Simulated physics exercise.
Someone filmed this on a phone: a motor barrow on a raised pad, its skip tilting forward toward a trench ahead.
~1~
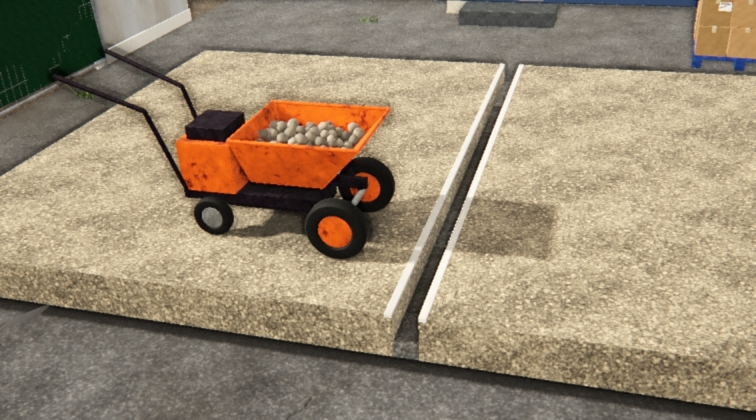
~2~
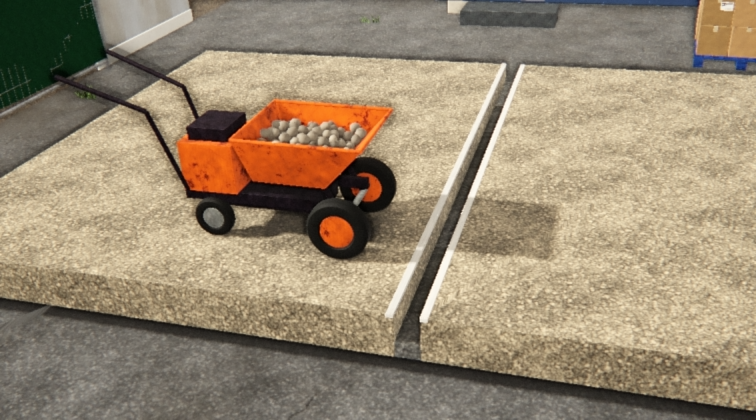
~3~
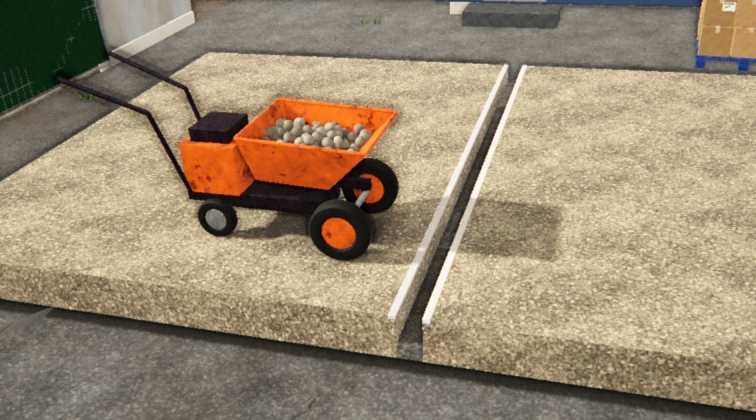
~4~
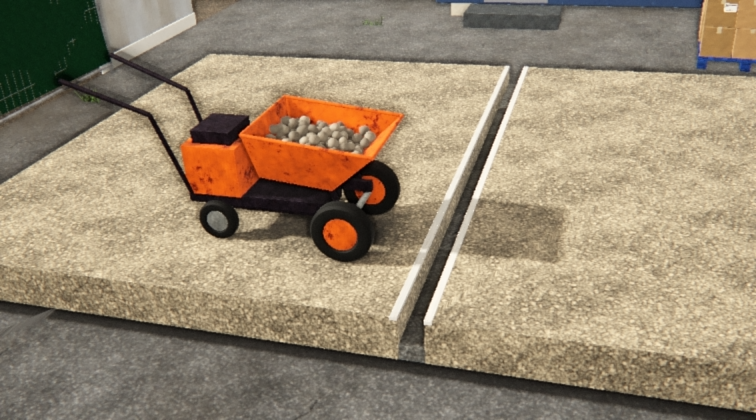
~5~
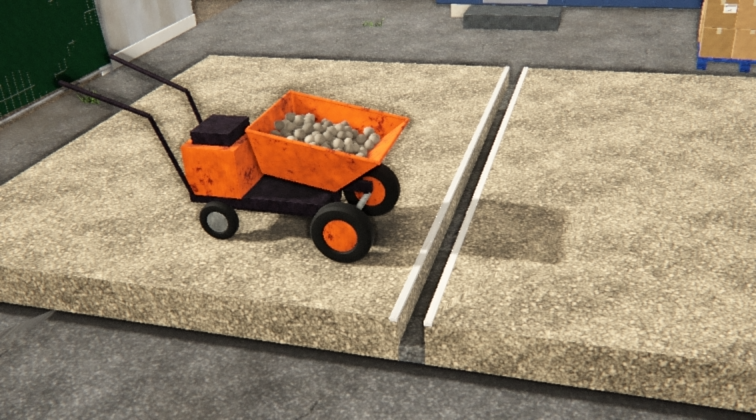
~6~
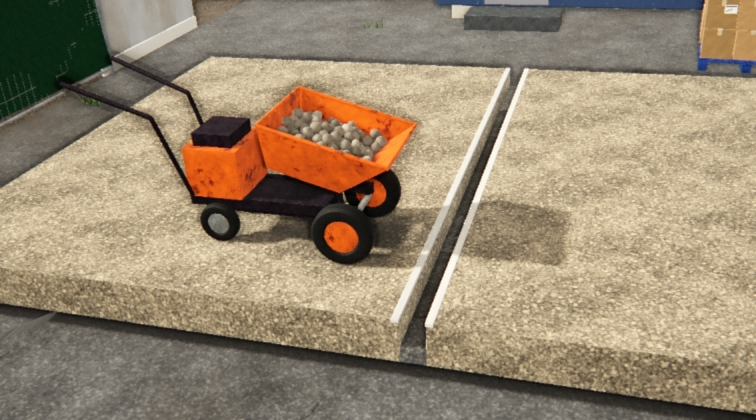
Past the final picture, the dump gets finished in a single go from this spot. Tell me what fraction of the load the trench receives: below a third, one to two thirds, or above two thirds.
The trench receives below a third.
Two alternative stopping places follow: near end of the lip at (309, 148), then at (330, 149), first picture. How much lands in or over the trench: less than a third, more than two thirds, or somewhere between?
In the middle band, then in the middle band.
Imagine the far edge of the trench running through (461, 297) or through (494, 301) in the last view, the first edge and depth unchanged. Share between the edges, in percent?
The first try lands around 50 %, the second around 100 %.
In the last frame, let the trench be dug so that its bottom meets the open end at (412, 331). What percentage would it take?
10 %.
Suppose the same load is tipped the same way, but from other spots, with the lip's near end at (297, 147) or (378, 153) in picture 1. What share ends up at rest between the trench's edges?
Roughly 50 per cent, and 0 per cent.
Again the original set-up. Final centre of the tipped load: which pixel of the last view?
Resting centre, last frame: Roughly (494, 247).
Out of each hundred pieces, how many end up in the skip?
About 0 per cent.
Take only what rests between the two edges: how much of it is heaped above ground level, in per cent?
Estimate: Around 5 %.
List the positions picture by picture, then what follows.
In the first frame, lip of the skip (358, 152), level; top of the load (310, 139), river pebbles; first edge of the trench (401, 286); far edge (433, 290), the trench under half as wide as the skip, and about as deep as wide.
In the second frame, lip of the skip (360, 152), level; top of the load (302, 138).
In the third frame, lip of the skip (365, 155), tipped barely; top of the load (306, 138).
In the fourth frame, lip of the skip (372, 159), tipped a little; top of the load (303, 131).
In the fifth frame, lip of the skip (378, 163), tipped a little; top of the load (298, 134).
In the sixth frame, lip of the skip (387, 169), tipped clearly; top of the load (306, 131); first edge of the trench (407, 291); far edge (440, 295).
Just after the last frame, skip tipped steeply; every one in the skip.
A moment on, skip tipped steeply; the larger part in the skip; just a few in or heaped over the trench; about a tenth beyond it; about a tenth falling.
Further on, skip tipped right over; just a few in the skip; about a tenth in or heaped over the trench; the larger part beyond it; just a few falling.
When it is over, skip tipped right over; about a tenth in or heaped over the trench; the larger part beyond it.
